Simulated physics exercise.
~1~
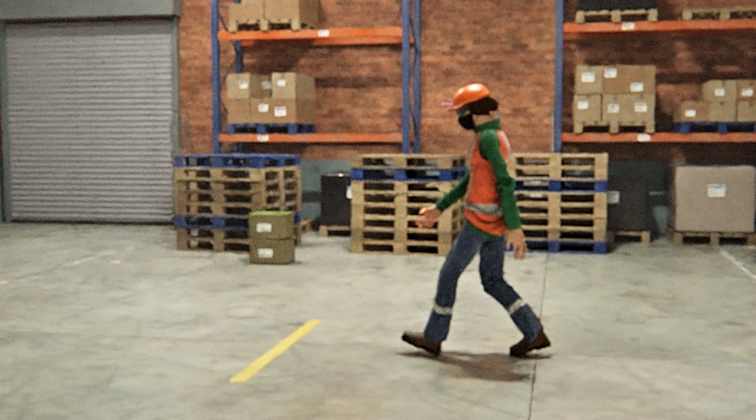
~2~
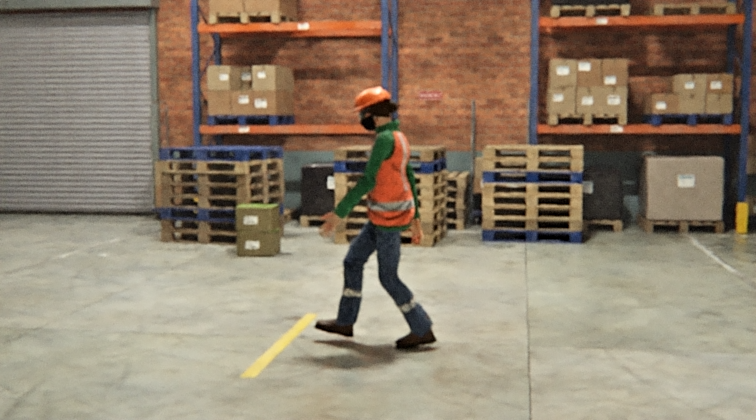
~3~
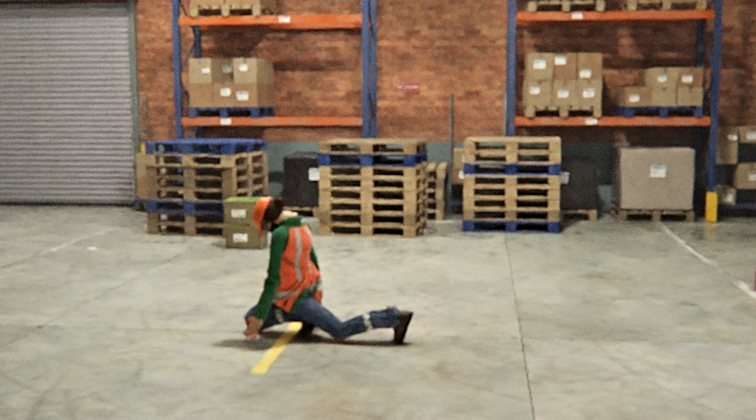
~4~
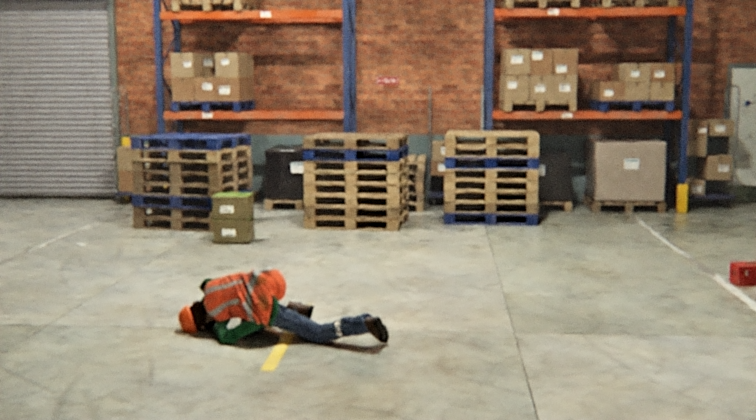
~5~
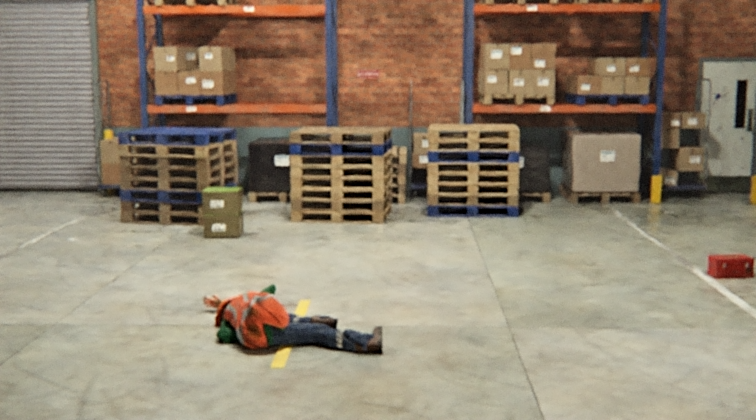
In a warehouse with stacked pallets and shelves, a masked worker in an orange hard hat and vest walked left toward a yellow floor line, sank onto hands and knees, then slumped down and ended up lying across the line.
